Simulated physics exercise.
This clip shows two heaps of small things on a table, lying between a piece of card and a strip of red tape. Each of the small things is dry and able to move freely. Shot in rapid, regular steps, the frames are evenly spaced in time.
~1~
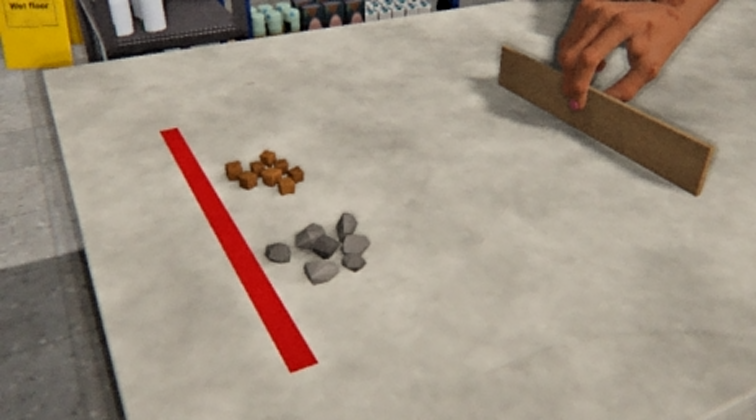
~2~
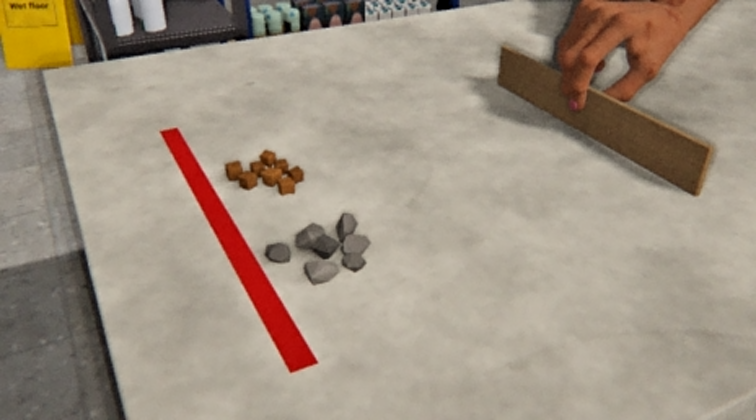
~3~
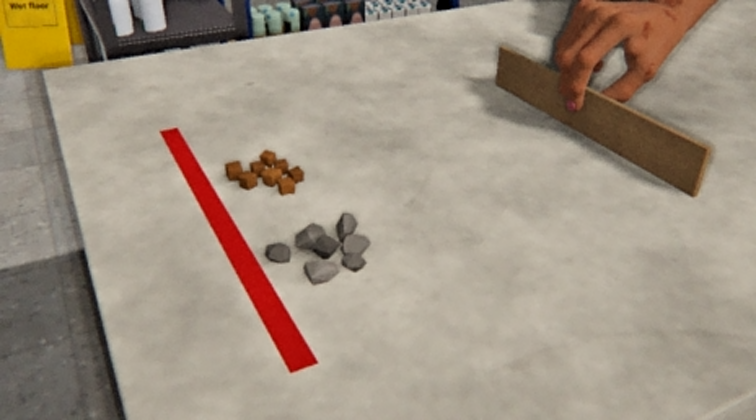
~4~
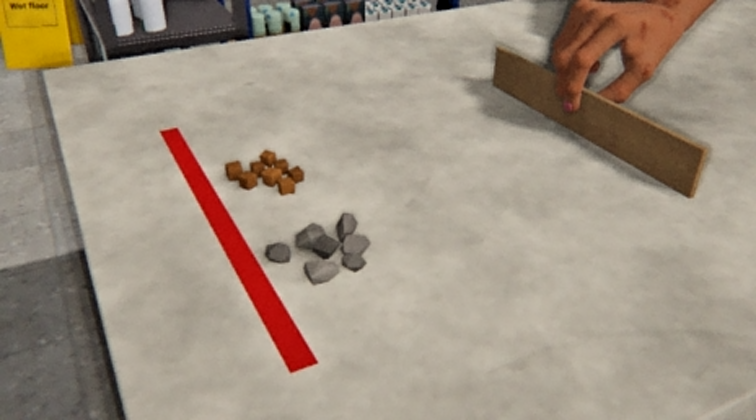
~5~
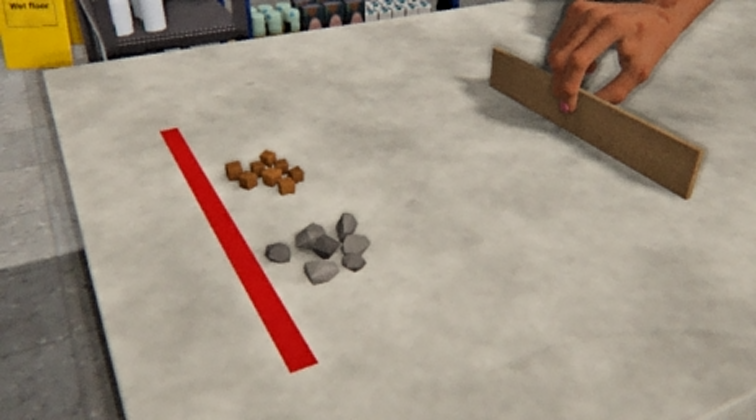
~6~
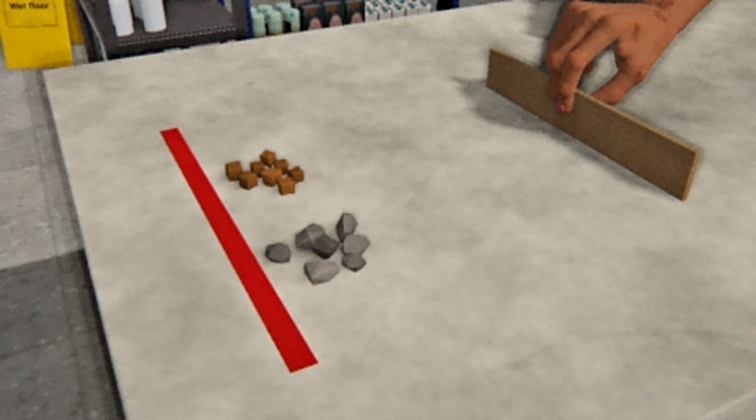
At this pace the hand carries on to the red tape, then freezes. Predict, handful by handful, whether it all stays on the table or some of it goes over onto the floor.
I expect that the front handful all stays on the table, the back handful all stays on the table.
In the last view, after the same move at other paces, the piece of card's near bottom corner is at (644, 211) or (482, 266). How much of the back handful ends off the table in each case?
Lab note: Share about 0 per cent at the first pace, 100 per cent at the second.
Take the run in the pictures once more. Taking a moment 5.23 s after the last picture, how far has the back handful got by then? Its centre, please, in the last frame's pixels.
Its centre lies close to (177, 191) in the last picture.
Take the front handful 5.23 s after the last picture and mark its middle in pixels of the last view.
About (211, 278).
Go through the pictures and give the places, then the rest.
In the first frame, piece of card (686, 160), at rest; red tape (173, 138), about a palm's width from the edge; edge at (87, 260); front handful (324, 248), a few bits of gravel; back handful (272, 177), a few brown sugar cubes.
In the second frame, piece of card (685, 161), at rest; back handful (272, 177).
In the third frame, piece of card (683, 161); front handful (324, 248).
In the fourth frame, piece of card (680, 162); back handful (272, 177).
In the fifth frame, piece of card (676, 163); front handful (324, 248).
In the sixth frame, piece of card (672, 165); red tape (173, 138); edge at (87, 260); front handful (324, 248); back handful (272, 177).
Then, 2.46 s later than the last frame, piece of card still moving, near (412, 129); front handful all on the table, its front near (276, 253); back handful all on the table, its front near (235, 171).
Then, 4.95 s later than the last frame, piece of card stopped at the red tape; front handful all on the table, its front near (171, 277); back handful all on the table, its front near (153, 195).
When it is over, piece of card stopped at the red tape; front handful all on the table, its front near (171, 277); back handful all on the table, its front near (153, 195).
